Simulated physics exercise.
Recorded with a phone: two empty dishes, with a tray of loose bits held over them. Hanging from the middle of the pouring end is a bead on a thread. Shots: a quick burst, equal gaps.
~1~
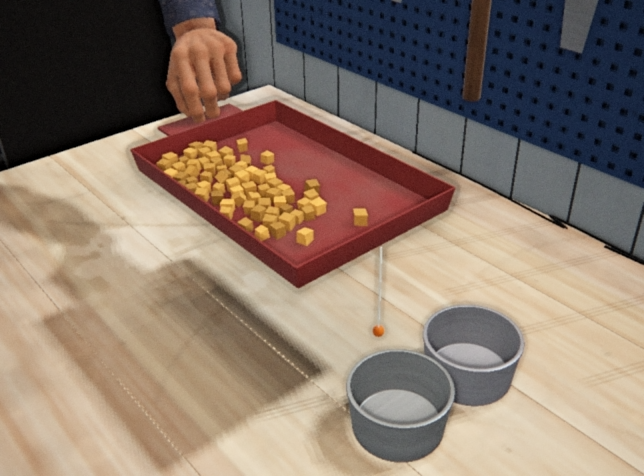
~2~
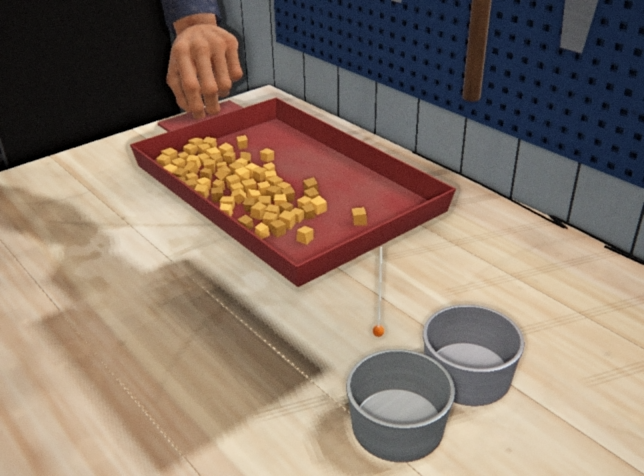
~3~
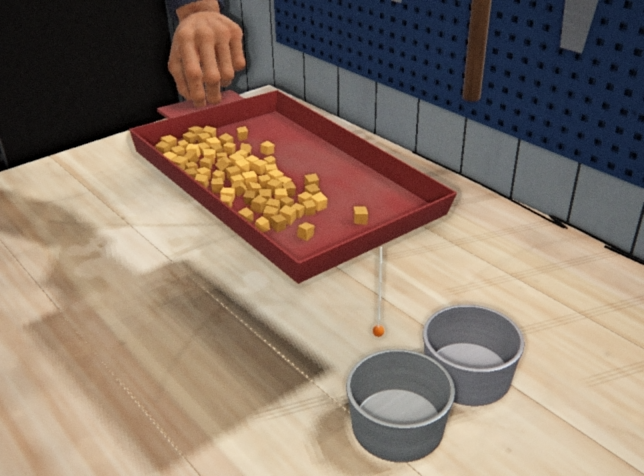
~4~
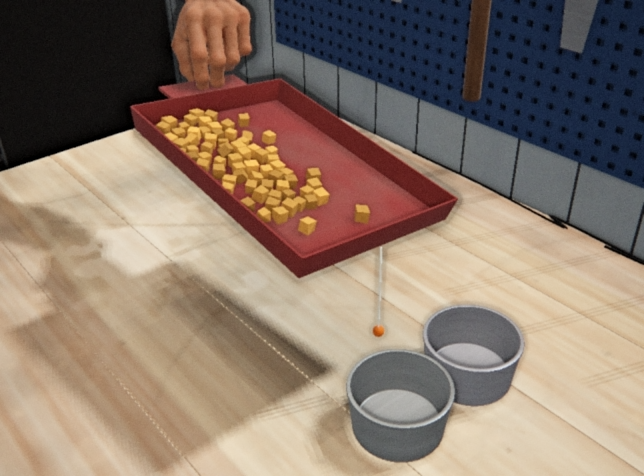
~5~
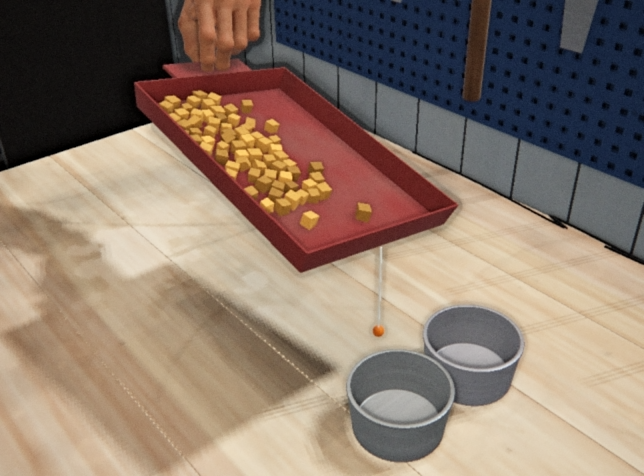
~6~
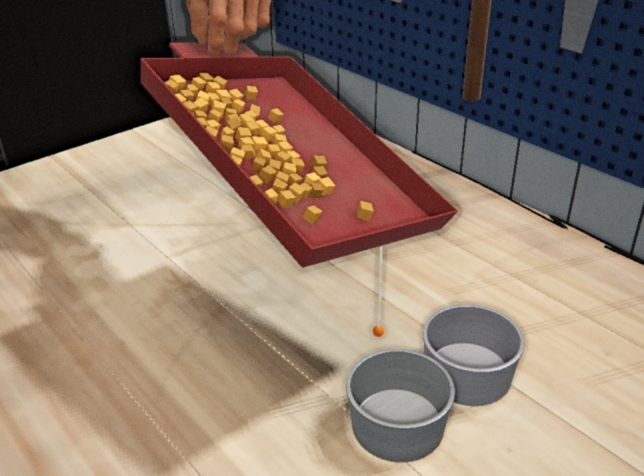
On a wooden table, a hand raises the handle end of a red tray of croutons.
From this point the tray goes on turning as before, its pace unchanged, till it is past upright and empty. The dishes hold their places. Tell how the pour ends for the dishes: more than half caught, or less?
It ends with less than half caught.
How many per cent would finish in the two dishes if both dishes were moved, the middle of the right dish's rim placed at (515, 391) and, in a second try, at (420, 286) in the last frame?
Respectively 0 % and 50 %.
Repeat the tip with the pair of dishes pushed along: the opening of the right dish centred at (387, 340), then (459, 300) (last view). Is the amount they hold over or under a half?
Well, a minority share the first time and a majority share the next.
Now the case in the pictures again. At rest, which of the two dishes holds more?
It turns out to be the right-positioned one.
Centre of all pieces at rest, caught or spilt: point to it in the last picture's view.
About pixel (451, 341).
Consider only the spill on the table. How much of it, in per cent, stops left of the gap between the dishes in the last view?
Some 50 %.
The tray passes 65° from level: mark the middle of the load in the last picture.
The load is centred about (410, 201).
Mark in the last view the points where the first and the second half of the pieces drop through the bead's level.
At (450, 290) for the first part, then at (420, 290) for the others.
Just after the last frame, tray tipped steeply; almost all on the tray; just a few in the air.
A moment on, tray tipped past a quarter turn; roughly half on the tray; roughly a quarter in the right dish; roughly a quarter outside both; just a few in the air.
Further on, tray tipped past a quarter turn; roughly a third in the right dish; roughly two thirds outside both.
When it is over, tray tipped past a quarter turn; not one in the left dish; roughly a third in the right dish; roughly two thirds outside both.
